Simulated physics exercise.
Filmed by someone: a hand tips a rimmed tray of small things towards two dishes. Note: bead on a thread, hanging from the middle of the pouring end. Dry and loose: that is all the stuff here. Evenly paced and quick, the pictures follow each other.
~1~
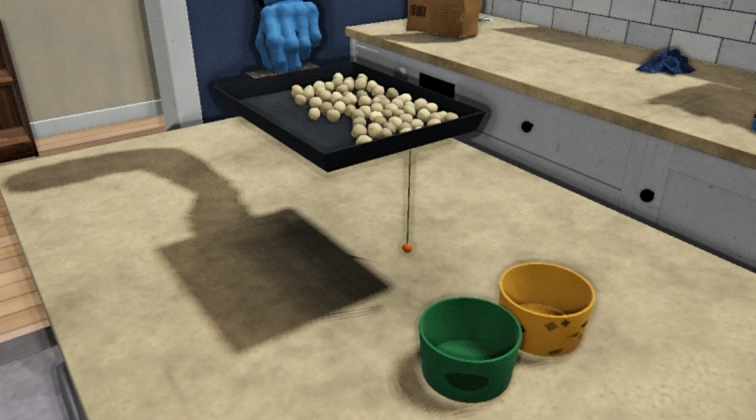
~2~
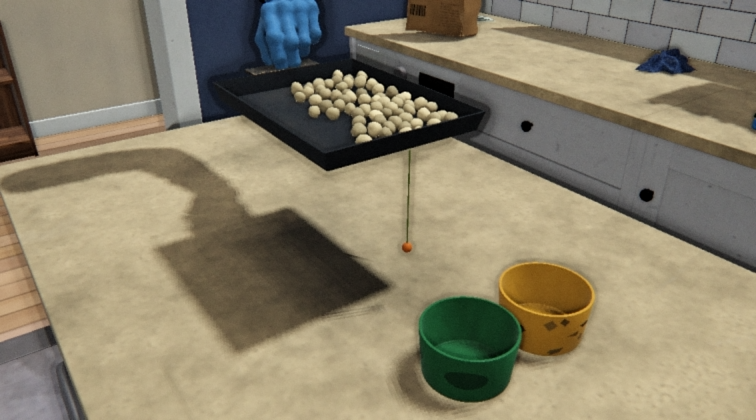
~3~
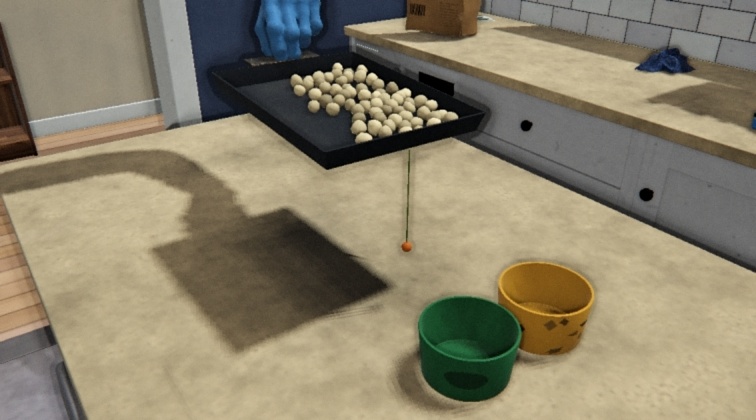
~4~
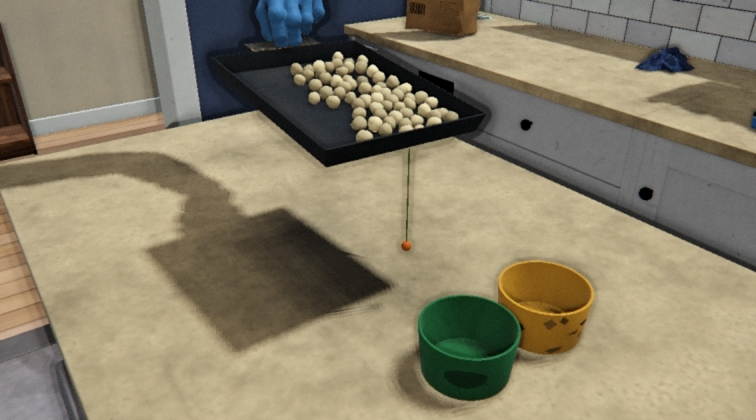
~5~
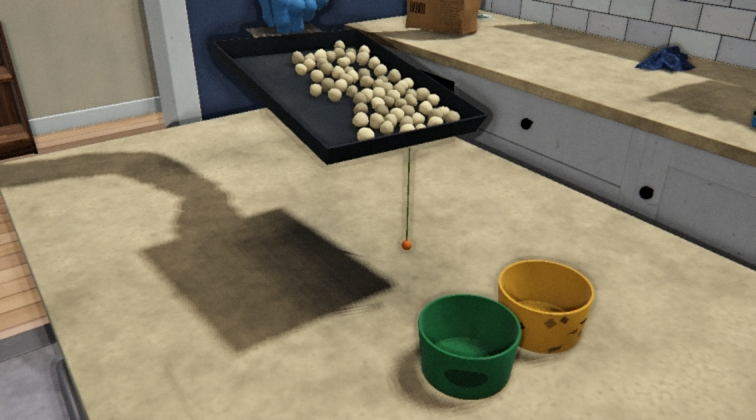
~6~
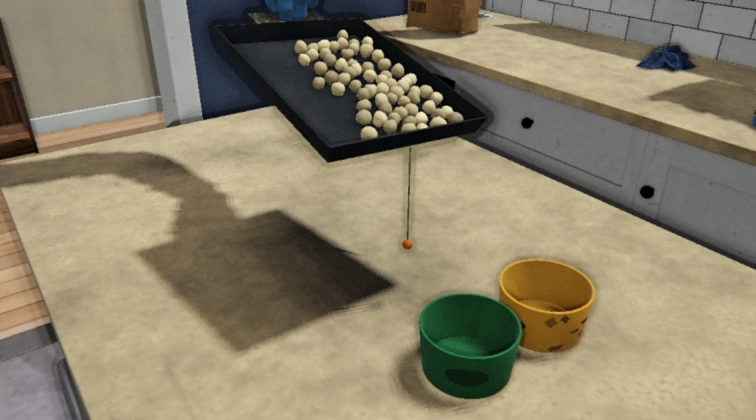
Kitchen counter, a blue-gloved hand gradually tilting a black tray of round pale nuts above green and yellow dishes.
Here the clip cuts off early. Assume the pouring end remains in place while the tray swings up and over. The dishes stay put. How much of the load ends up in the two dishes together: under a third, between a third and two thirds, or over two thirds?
The way it goes, the dishes gather fewer than one piece in three.
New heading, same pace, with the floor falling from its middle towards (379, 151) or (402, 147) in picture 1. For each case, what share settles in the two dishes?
In order: About 10, then 10 percent.
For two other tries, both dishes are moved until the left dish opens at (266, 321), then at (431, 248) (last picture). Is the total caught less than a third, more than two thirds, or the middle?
For the first try it's under a third, and for the second it's under a third.
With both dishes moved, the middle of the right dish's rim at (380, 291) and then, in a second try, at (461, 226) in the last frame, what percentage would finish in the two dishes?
0% for the first placement, 10% for the second.
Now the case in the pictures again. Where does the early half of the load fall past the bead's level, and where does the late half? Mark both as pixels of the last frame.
Near (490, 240) and later near (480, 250).
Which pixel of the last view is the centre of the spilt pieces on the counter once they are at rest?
Their resting centre is at about (474, 295).
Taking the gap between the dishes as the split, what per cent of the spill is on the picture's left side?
Reading: Around 70 %.
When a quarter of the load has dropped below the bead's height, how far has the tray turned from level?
About 100 degrees.
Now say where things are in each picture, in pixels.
In the first picture, corners of the pouring end near (327, 150) and (478, 111), level; middle of the load near (377, 110), macadamia nuts; left dish near (504, 374); right dish near (580, 329); bead on its thread near (407, 248).
In the second picture, corners of the pouring end near (327, 149) and (478, 111), level; middle of the load near (376, 109).
In the third picture, corners of the pouring end near (327, 148) and (478, 111), tipped barely, lowest at the right corner; middle of the load near (376, 105).
In the fourth picture, corners of the pouring end near (328, 146) and (479, 112), tipped a little, lowest at the right corner; middle of the load near (377, 100).
In the fifth picture, corners of the pouring end near (330, 144) and (480, 113), tipped a little, lowest at the right corner; middle of the load near (378, 94).
In the sixth picture, corners of the pouring end near (332, 142) and (481, 114), tipped clearly, lowest at the right corner; middle of the load near (382, 90); left dish near (504, 370); right dish near (580, 326).
Shortly afterwards, tray tipped steeply; the whole lot on the tray.
Next, tray tipped past a quarter turn; near half on the tray; only a few outside both; near half in the air.
Some moments later, tray tipped past a quarter turn; only a few in the left dish; all but a few outside both.
In the end, tray tipped past a quarter turn; only a few in the left dish; none at all in the right dish; all but a few outside both.
